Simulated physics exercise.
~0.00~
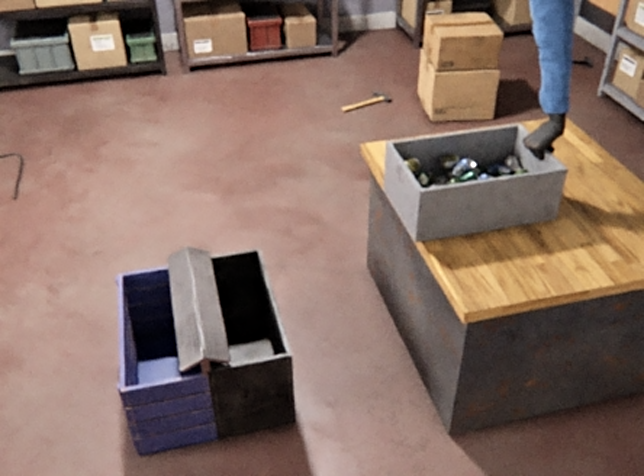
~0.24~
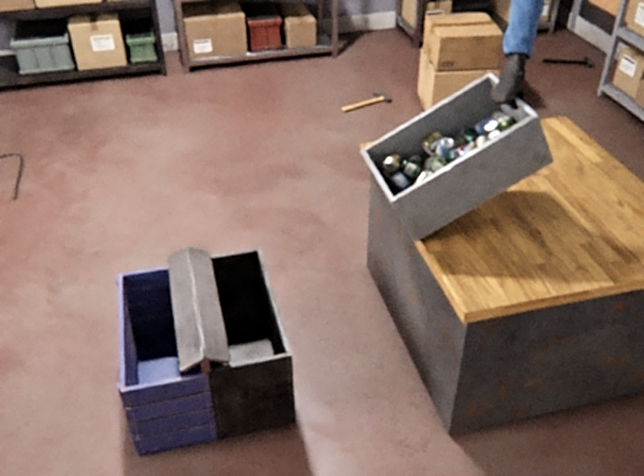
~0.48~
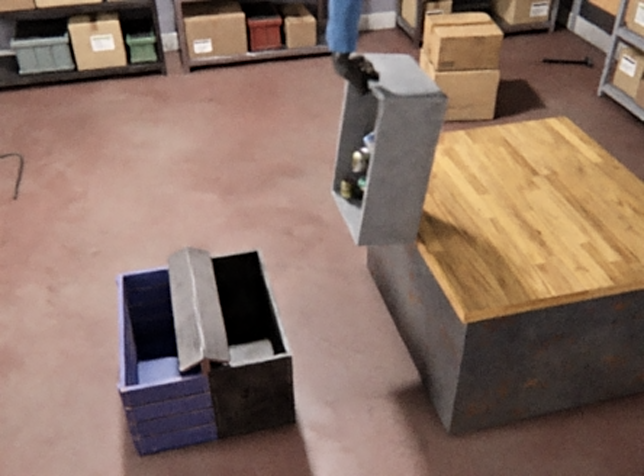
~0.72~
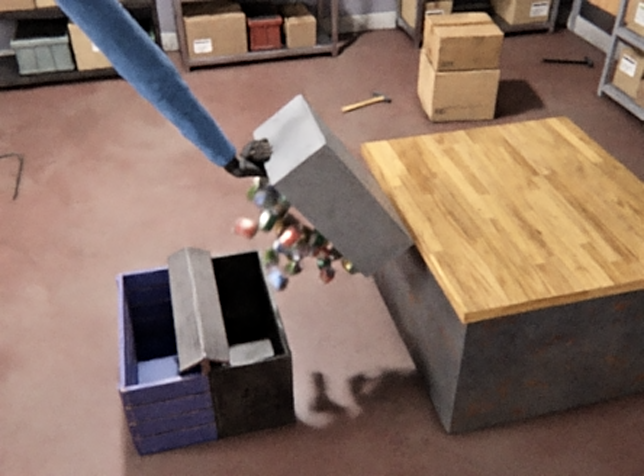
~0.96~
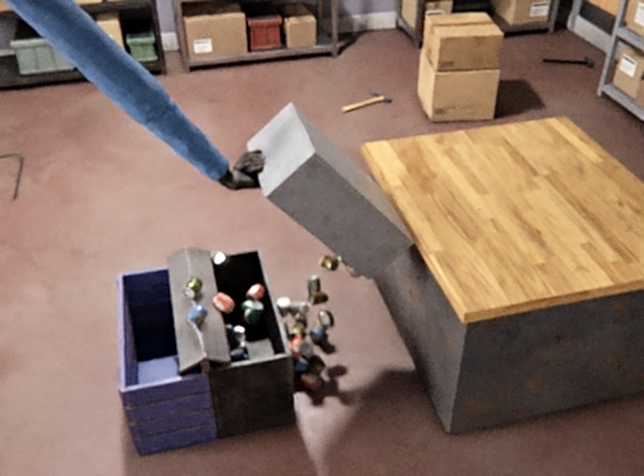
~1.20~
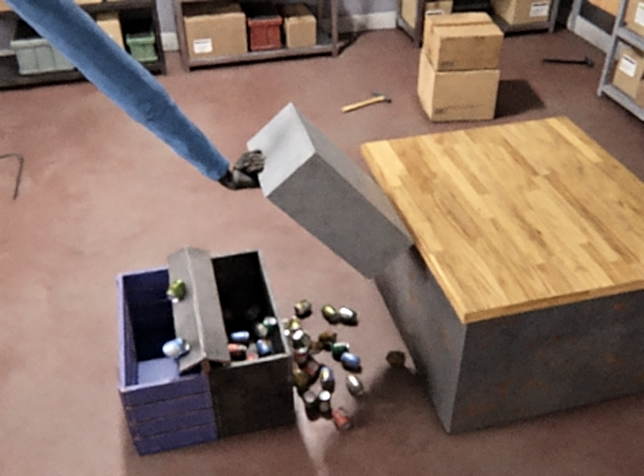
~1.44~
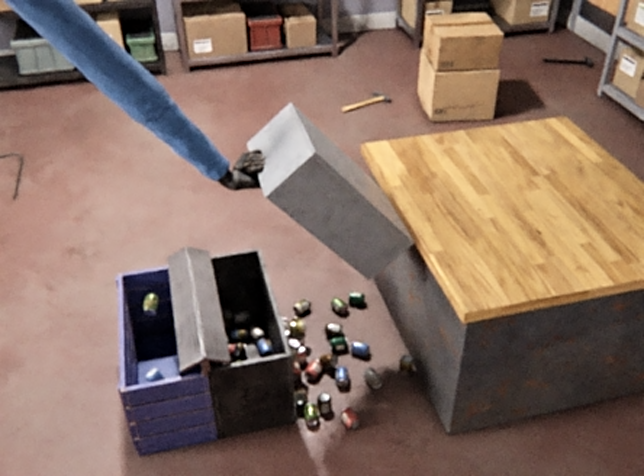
The clip opens on a grey crate of small, colourful cans resting on a wood-topped bench, with a gloved hand at its rim and an empty black trough and blue bin standing joined on the floor to the left. The blue-sleeved arm tips the crate up over the bench's end, swinging it past upright. The cans then spill out in a tumbling cluster. Some drop into the black trough, a few strike the ridge, and many hit the floor. The crate stays tilted as the cans settle, most on the floor beside the trough, fewer inside it, and two in the blue bin.
